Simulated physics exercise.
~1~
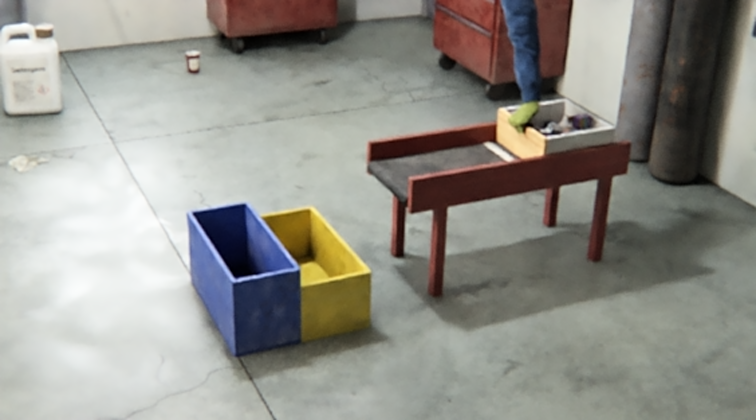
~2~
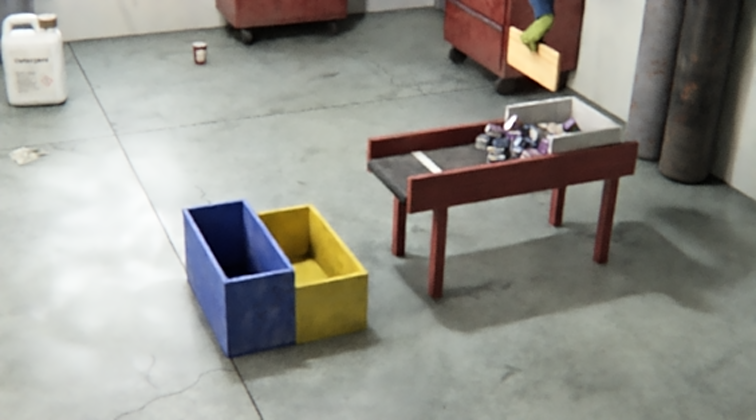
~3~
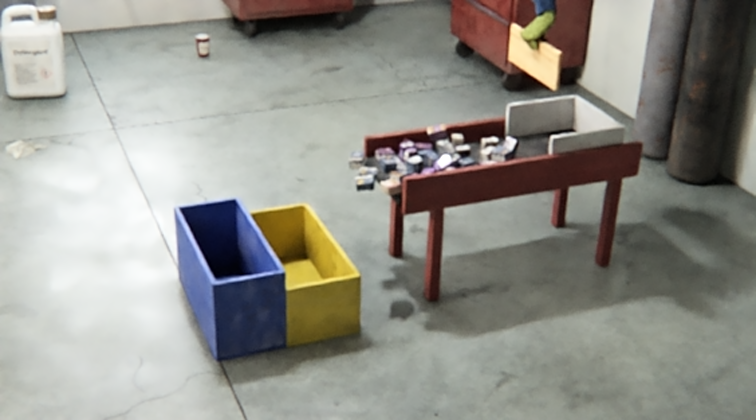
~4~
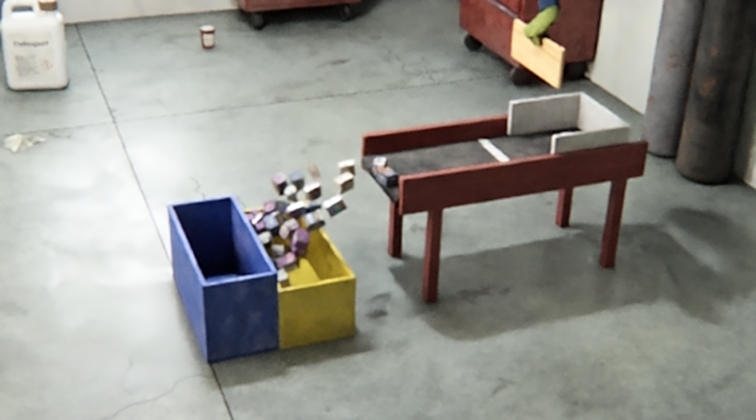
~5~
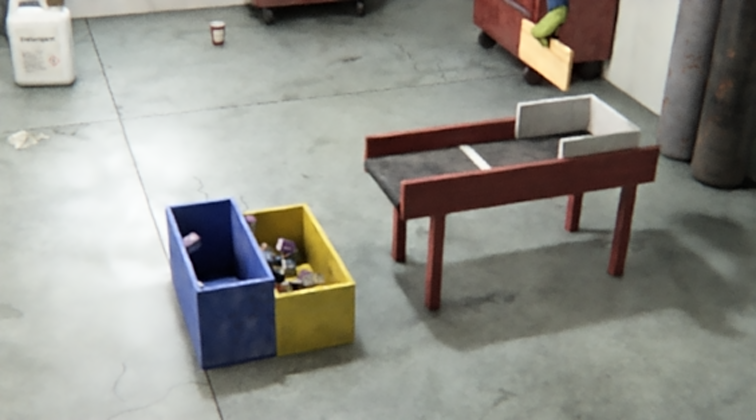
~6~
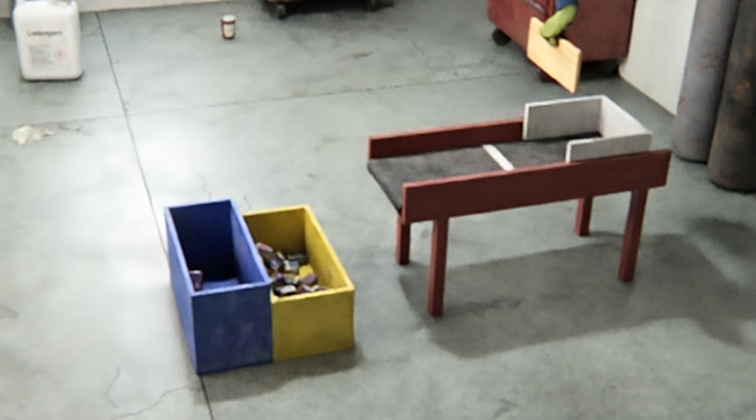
The clip shows a gloved hand lifting a gate from a white pen on a red-sided belt, letting small cartons ride left and tumble off the end, most landing in a yellow tub and a couple in the blue tote beyond it.
